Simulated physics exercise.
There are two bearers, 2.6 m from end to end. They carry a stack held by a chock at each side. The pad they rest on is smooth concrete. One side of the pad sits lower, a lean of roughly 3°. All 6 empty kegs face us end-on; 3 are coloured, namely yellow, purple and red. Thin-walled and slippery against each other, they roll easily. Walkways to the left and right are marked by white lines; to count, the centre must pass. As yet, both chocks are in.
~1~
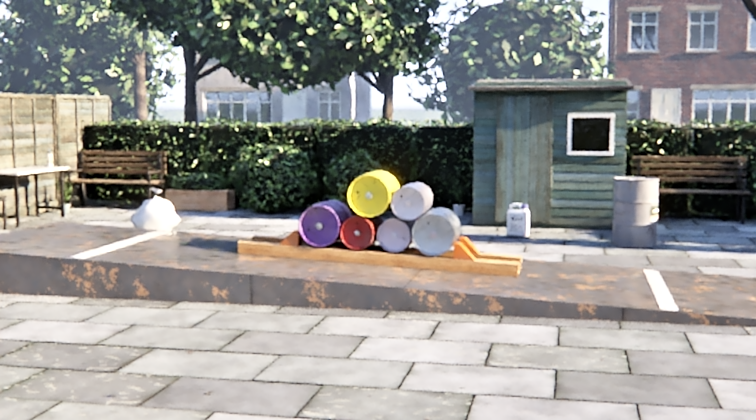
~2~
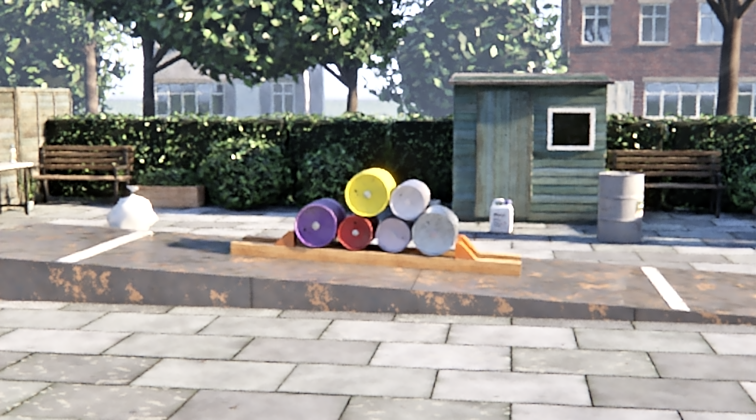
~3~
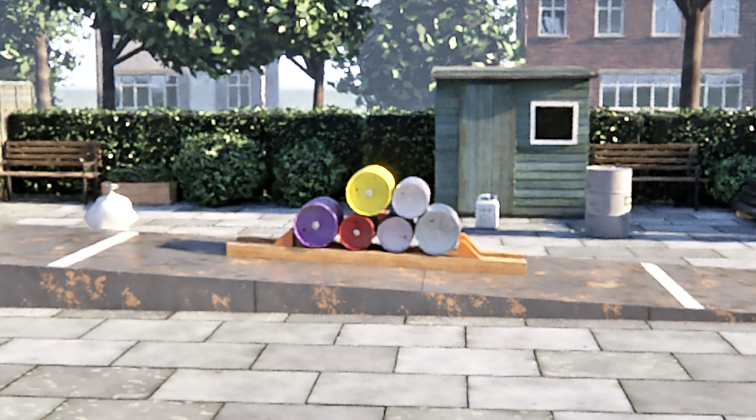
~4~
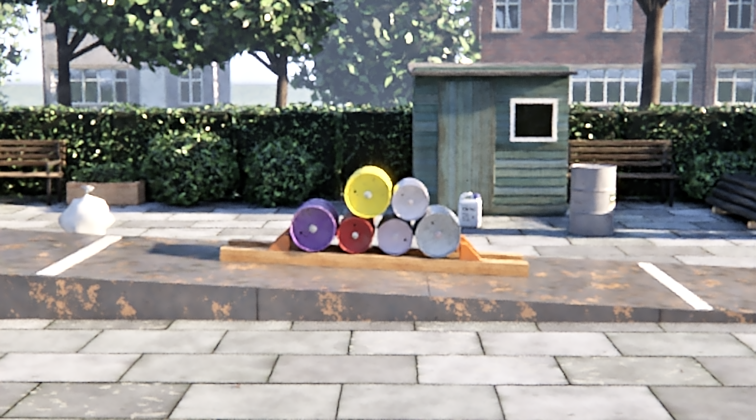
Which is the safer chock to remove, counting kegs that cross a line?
It's the chock at the left that should go.
If it is the left, after 0.7 s, yellow is up on others, 120 cm from the bearers' left end; purple is on the bearers, 75 cm from the bearers' left end; red is on the bearers, 115 cm from the bearers' left end; 0 past a line.
If it is the left, in the end, yellow is up on others, 120 cm from the bearers' left end; purple is on the bearers, 75 cm from the bearers' left end; red is on the bearers, 115 cm from the bearers' left end; 0 past a line.
If it is the right, after 3.2 s, yellow is off the bearers, 120 cm short of the right line, rolling right; purple is on the bearers, 115 cm from the bearers' left end, rolling right; red is on the bearers, 105 cm from the bearers' right end, rolling right; 1 past a line.
If it is the right, in the end, yellow is past the right line; purple is past the right line; red is past the right line; 6 past a line.
